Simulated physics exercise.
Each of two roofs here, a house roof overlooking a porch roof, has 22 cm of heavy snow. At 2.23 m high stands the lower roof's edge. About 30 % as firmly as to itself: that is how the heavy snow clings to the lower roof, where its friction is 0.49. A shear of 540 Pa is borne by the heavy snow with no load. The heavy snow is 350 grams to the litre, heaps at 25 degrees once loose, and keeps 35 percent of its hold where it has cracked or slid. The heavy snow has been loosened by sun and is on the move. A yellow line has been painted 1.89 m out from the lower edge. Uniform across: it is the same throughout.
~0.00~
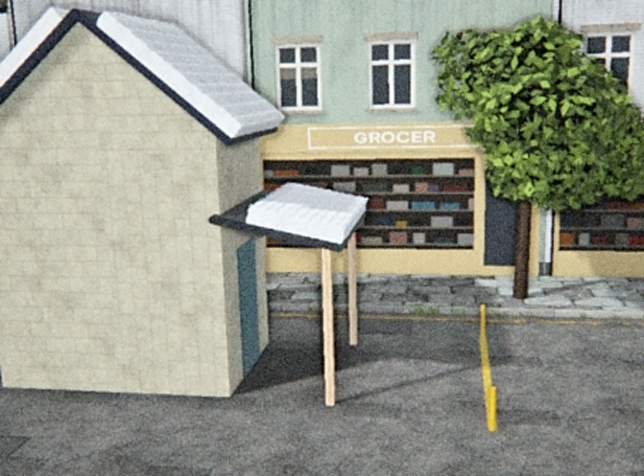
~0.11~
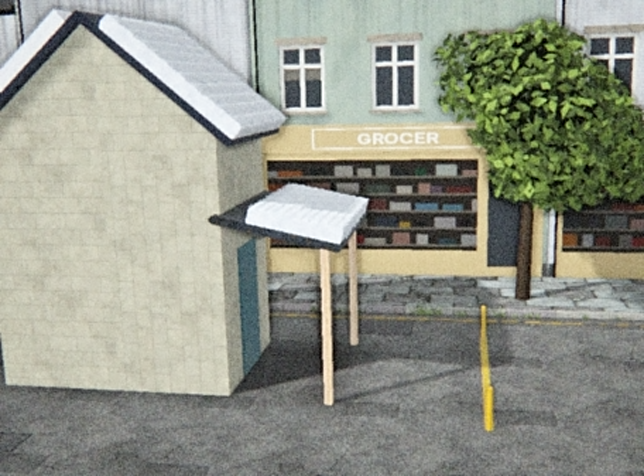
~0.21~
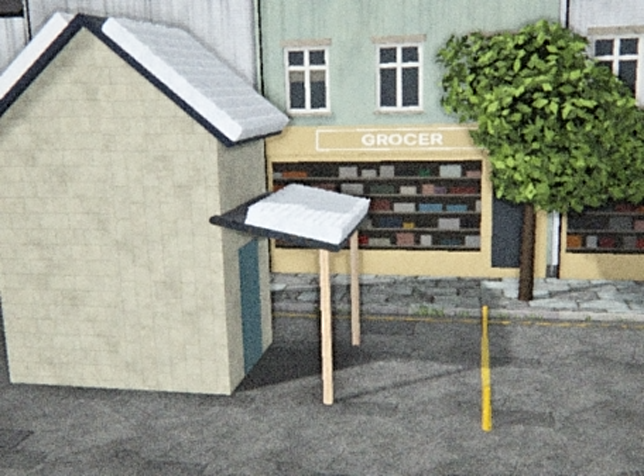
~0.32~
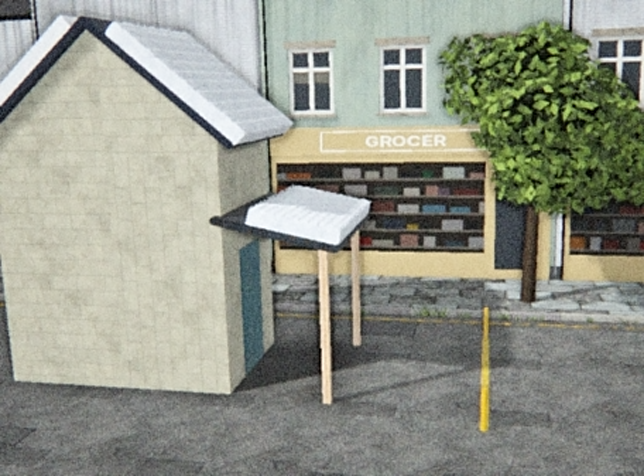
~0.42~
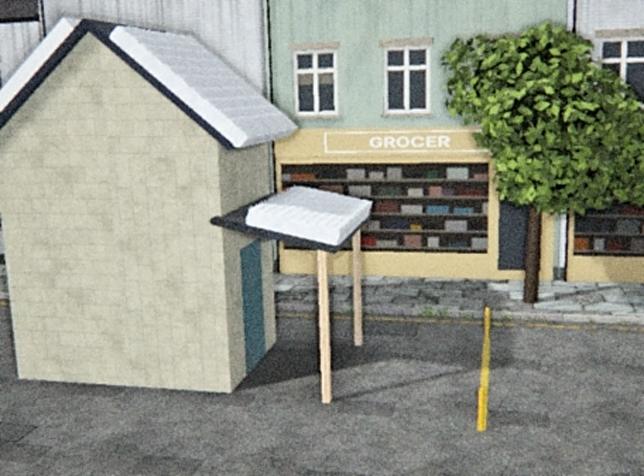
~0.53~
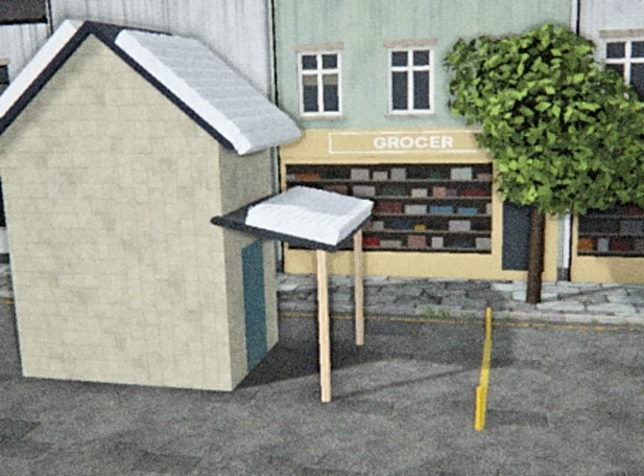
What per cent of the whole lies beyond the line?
Roughly 0 %.
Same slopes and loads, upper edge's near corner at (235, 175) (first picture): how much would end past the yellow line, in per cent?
In that case it would be around 0 percent.
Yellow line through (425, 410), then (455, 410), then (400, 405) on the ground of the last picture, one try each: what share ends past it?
Roughly 6 %, then 2 %, then 14 %.
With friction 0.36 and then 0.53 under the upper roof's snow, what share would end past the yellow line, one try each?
First try 18 per cent, second try 5 per cent.
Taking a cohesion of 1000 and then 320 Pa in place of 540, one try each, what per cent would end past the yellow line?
In turn about 0 %, 7 %.
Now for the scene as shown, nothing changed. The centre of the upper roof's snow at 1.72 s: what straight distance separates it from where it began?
Roughly 1.8 m.
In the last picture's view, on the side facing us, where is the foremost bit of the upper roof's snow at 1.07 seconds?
Near (287, 214), I'd say.
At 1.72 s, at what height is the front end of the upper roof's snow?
About 2.6 m.
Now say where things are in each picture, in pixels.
The first frame shows front end of the heavy snow at (235, 136).
The second frame shows front end of the heavy snow at (234, 122), its middle shifted 6 mm.
The third frame shows front end of the heavy snow at (235, 124), its middle shifted 2.4 cm.
The fourth frame shows front end of the heavy snow at (237, 128), its middle shifted 5.5 cm, 2 % of it past the upper edge, in one piece.
The fifth frame shows front end of the heavy snow at (240, 132), its middle shifted 10 cm, 5 % of it past the upper edge, in one piece.
The sixth frame shows front end of the heavy snow at (245, 138), its middle shifted 16 cm, 8 % of it past the upper edge, cracking.
By 1.07 s, none is below the lower edge and 0 % is past the line.
By 1.72 s, none is below the lower edge and 0 % is past the line.
By 2.36 s, none is below the lower edge and 0 % is past the line.
By 3.00 s, 32 % is below the lower edge and 0 % is past the line.
By 4.00 s, at the end, 35 % is below the lower edge and 0 % is past the line.
